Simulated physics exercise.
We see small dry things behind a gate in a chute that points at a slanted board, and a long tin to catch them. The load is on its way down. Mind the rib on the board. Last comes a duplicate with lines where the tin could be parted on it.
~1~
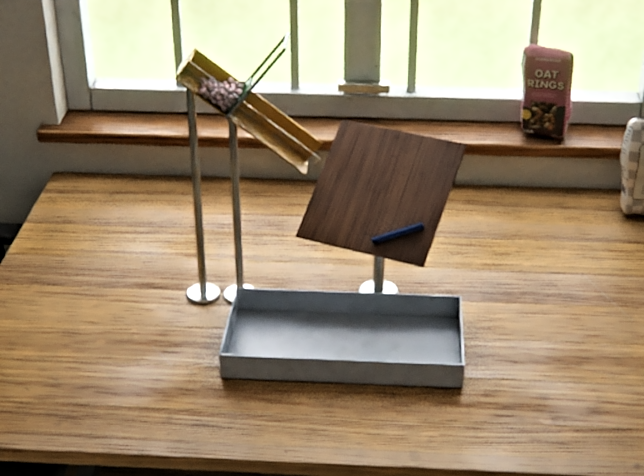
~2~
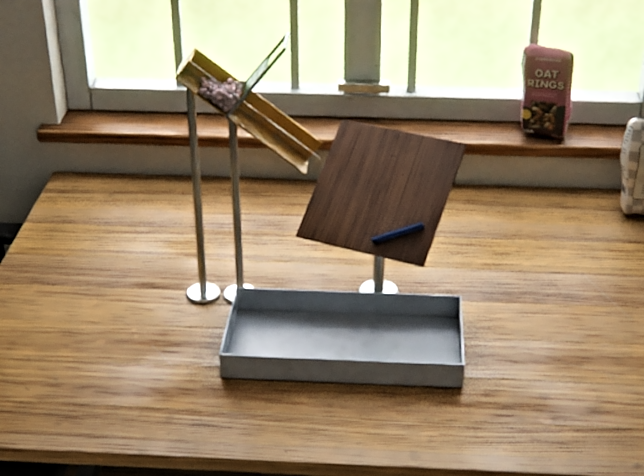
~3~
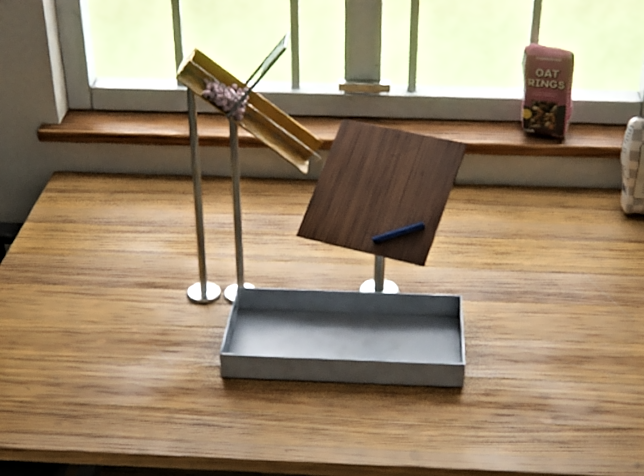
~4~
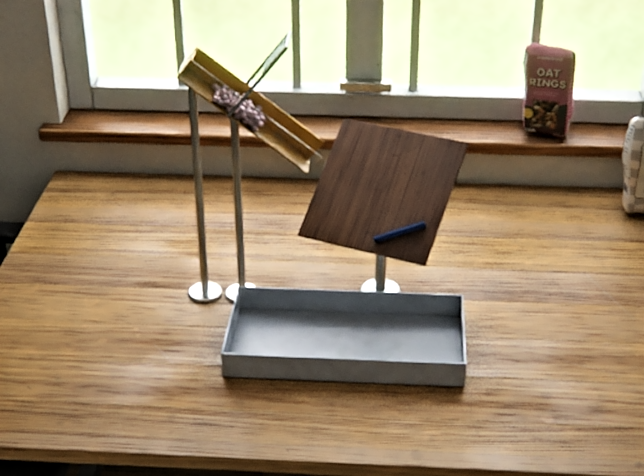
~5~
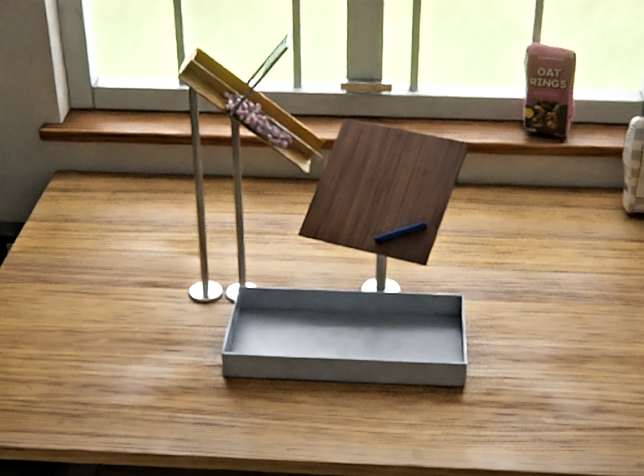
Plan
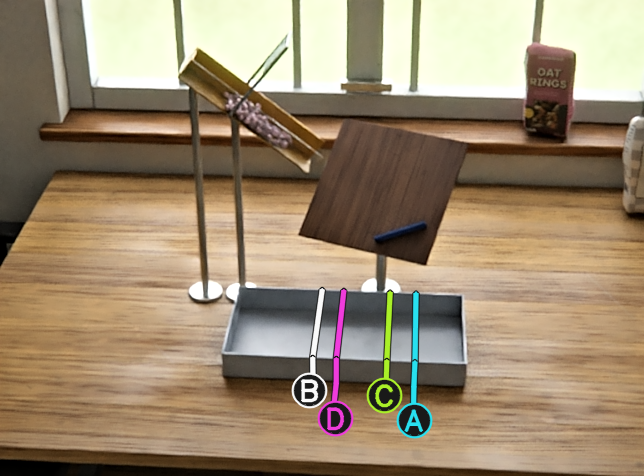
A wooden table stands before a bright window, seen from slightly above, with a pink packet labelled oat rings on the sill. A yellow chute on two metal posts slopes down to the right at upper left, holding small pinkish pearls, beside a tilted dark brown board with a blue rib, behind a long grey tin. The pearls slide down the chute, stretching out, while the camera stays practically still.
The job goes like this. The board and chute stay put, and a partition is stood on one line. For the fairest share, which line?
D.
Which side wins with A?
The left side.
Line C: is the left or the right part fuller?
Left.
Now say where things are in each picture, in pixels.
The first frame shows load behind the gate (225, 93), sugar pearls; lip of the chute (307, 167), sloping fairly steeply.
The second frame shows middle of the board (381, 190), tilted fairly steeply; middle of its low edge (358, 251); of its high edge (403, 131).
The third frame shows front corners of the tin (221, 354) and (464, 364), empty; front of the load (241, 111).
The fourth frame shows middle of the load (243, 105); its front (263, 119), roughly a third of the way to the lip; rib from (424, 222) to (373, 238).
The fifth frame shows middle of the load (250, 118); its front (289, 141), roughly two thirds of the way to the lip.
On the marked copy, line A crosses the front rim at (414, 361); line B crosses the front rim at (312, 357); line C crosses the front rim at (386, 360); line D crosses the front rim at (336, 358).
With A, of what is caught, almost all on the left of the divider, about a tenth on the right.
With B, of what is caught, about a tenth on the left of the divider, the larger part on the right.
With C, of what is caught, the larger part on the left of the divider, roughly a quarter on the right.
With D, of what is caught, roughly half on the left of the divider, roughly half on the right.
